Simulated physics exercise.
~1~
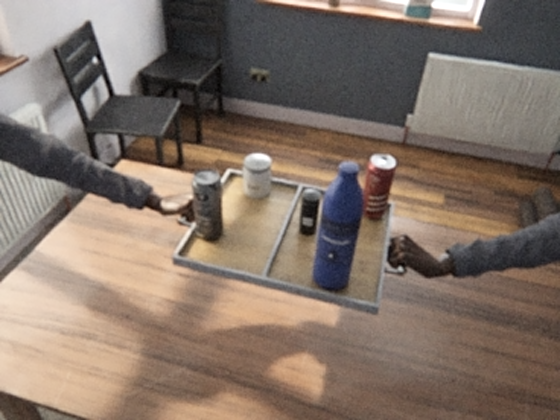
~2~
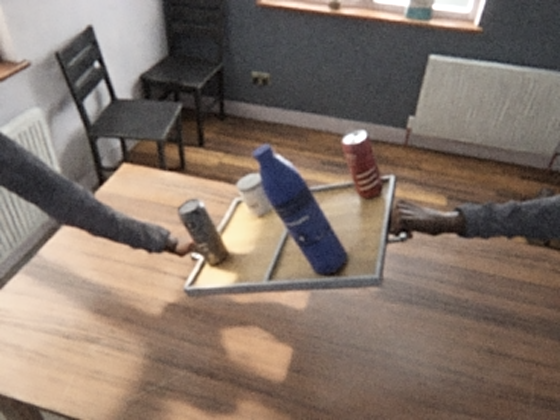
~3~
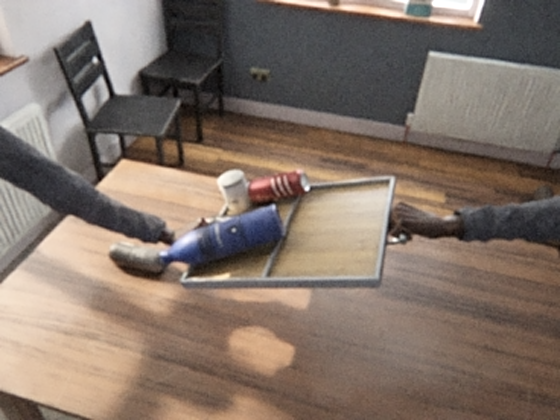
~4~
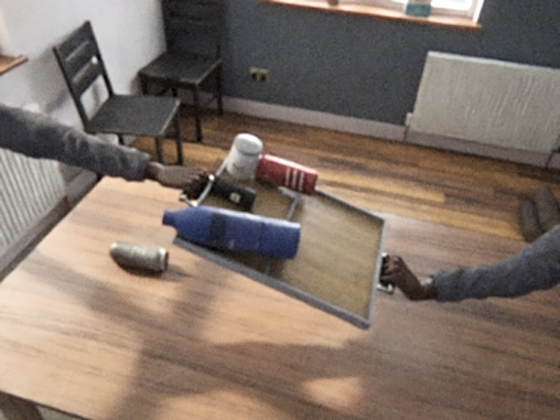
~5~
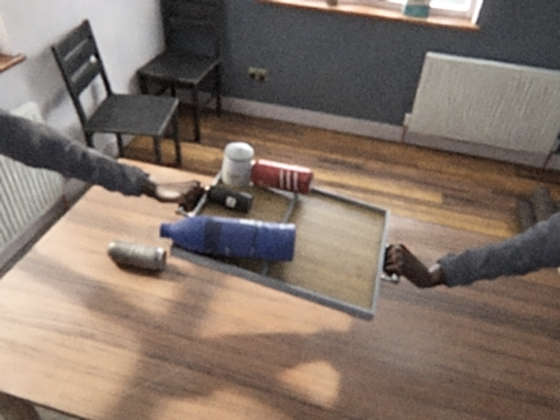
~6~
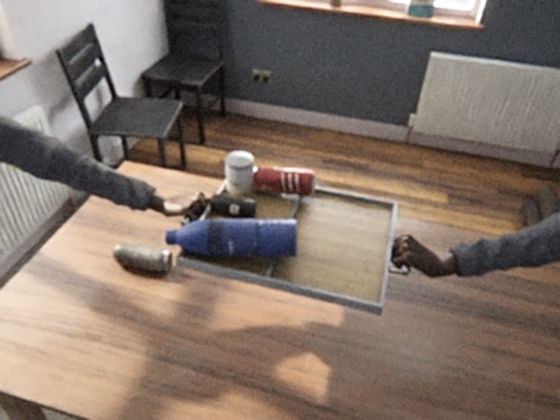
We see two hands tilt a tray left over a wooden table, toppling a blue bottle, red can and black shaker and sending a grey can onto the table, before tipping it right and levelling it with the white jar upright and the other three lying down.
